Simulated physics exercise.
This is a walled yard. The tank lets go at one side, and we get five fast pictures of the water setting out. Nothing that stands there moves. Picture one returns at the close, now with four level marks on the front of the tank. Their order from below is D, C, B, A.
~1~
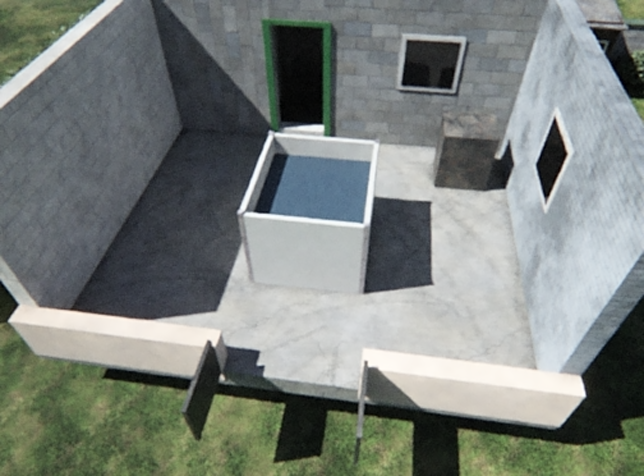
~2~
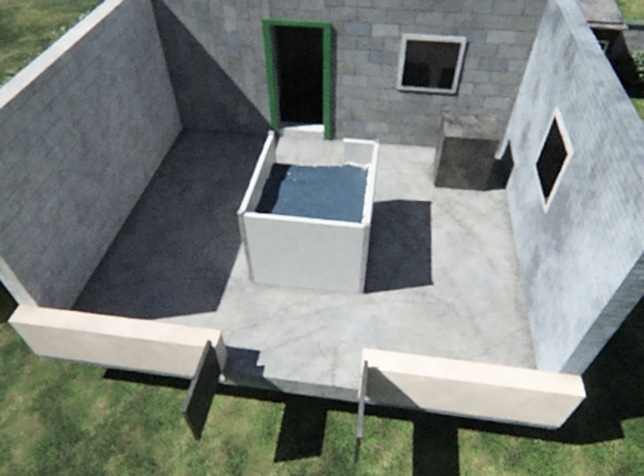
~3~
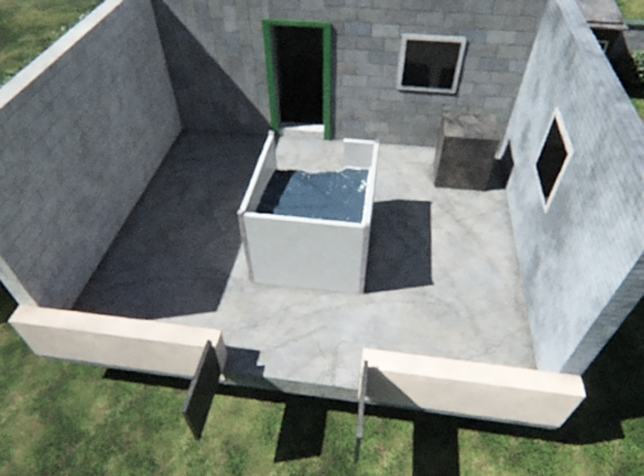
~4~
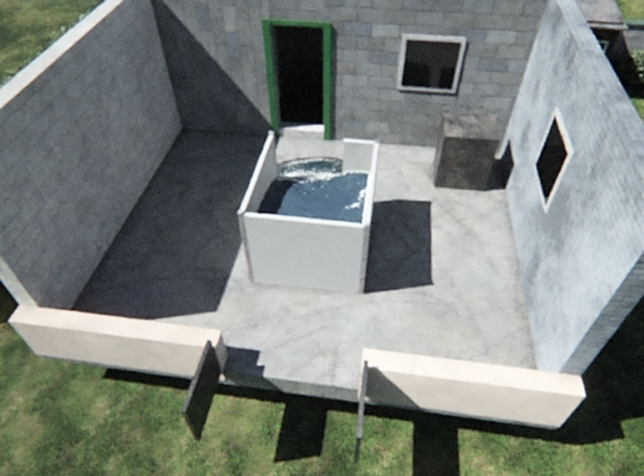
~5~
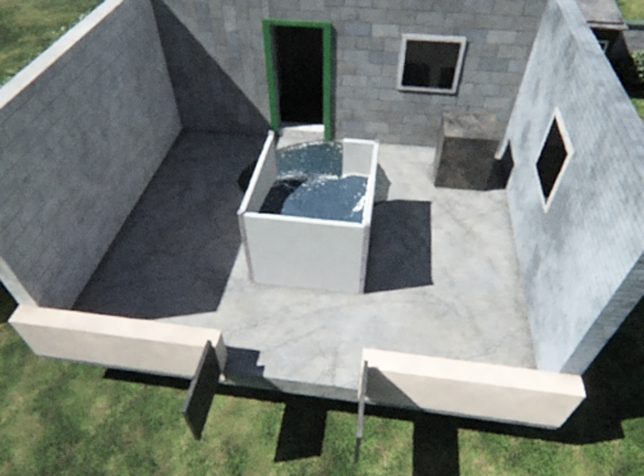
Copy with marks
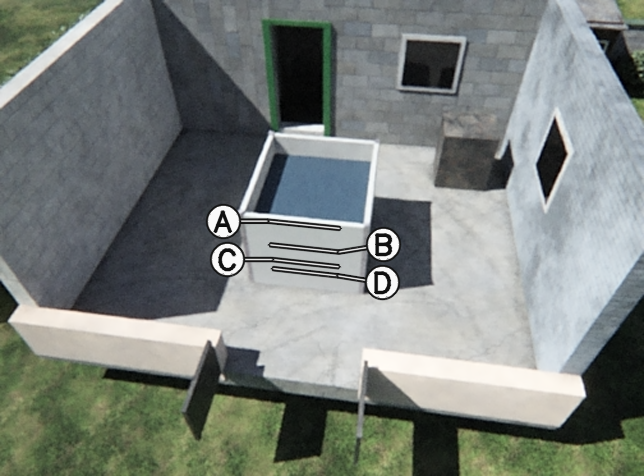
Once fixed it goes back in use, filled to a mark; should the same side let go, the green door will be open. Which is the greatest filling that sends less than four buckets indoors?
D.
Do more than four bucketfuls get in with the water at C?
Yes.
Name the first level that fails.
The answer is C.
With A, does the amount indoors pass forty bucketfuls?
Yes.
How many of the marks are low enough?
One of them.
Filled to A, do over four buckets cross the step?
Yes, that goes wrong.
On the marked copy, A at (303, 224); B at (304, 248); C at (305, 263); D at (305, 272); from the bottom up D, C, B, A.
Choosing A, dozens of bucketfuls pour in.
Choosing B, dozens of bucketfuls pour in.
Choosing C, about 8 bucketfuls get in.
Choosing D, a splash gets over, under a bucket.
